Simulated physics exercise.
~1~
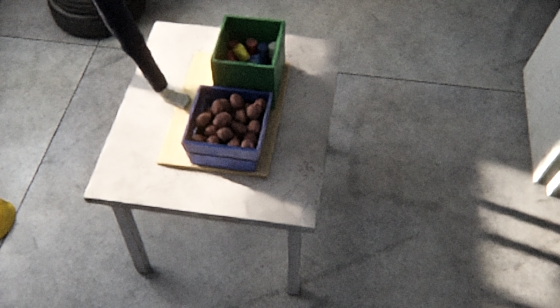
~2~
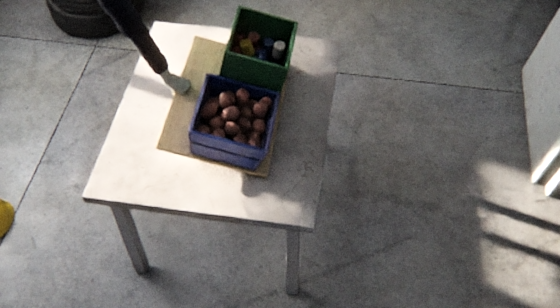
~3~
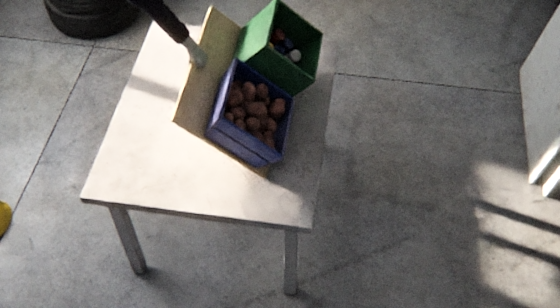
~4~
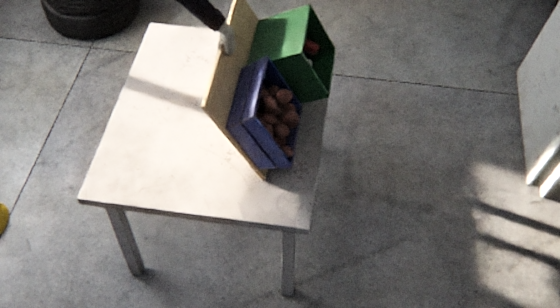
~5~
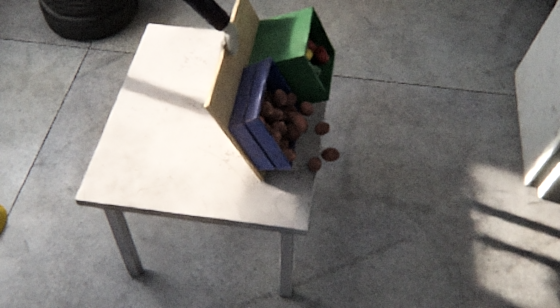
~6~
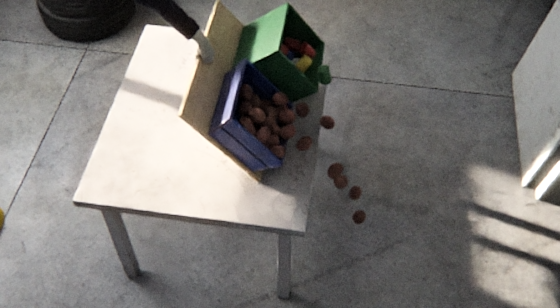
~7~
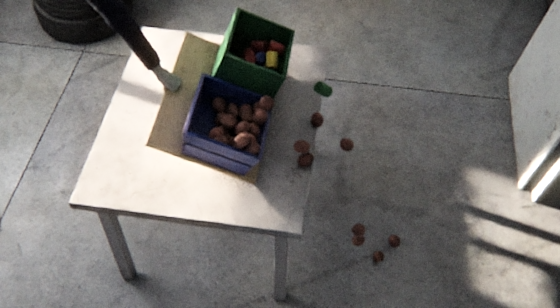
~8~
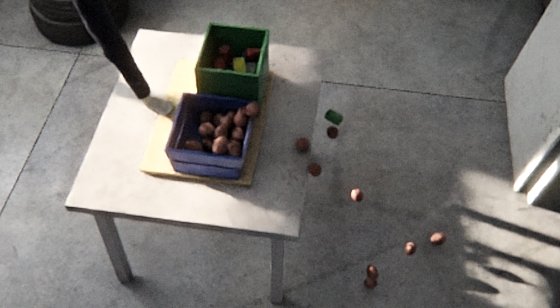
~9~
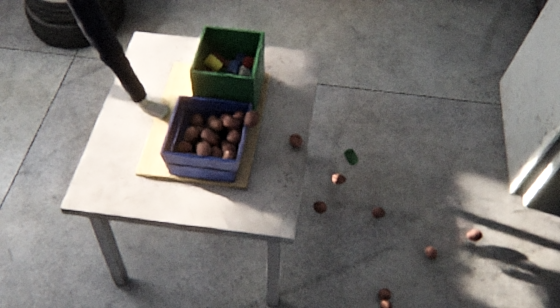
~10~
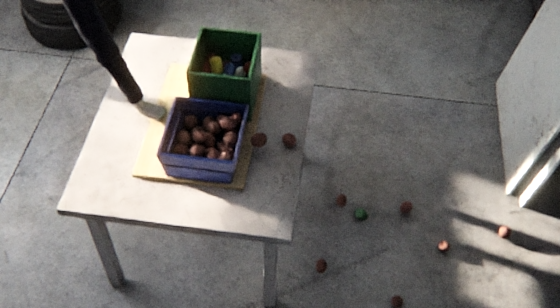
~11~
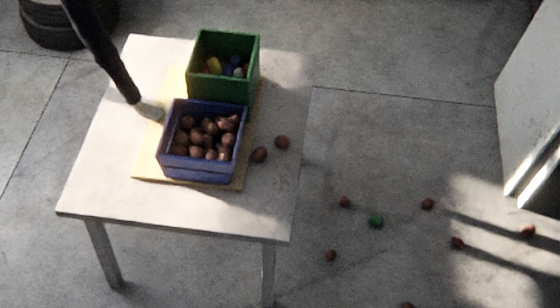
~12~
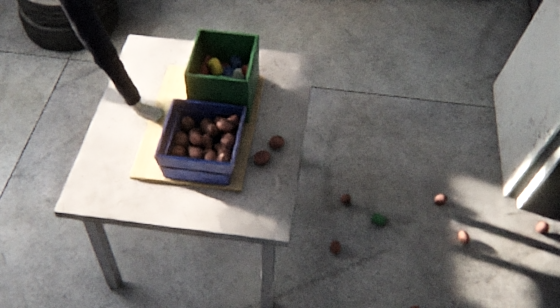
On a table on a concrete floor, a dark bar tipped up a board holding a blue bin of reddish-brown potatoes and a green bin of small jars, then lowered it flat, leaving several potatoes and one green piece scattered while most stayed put.
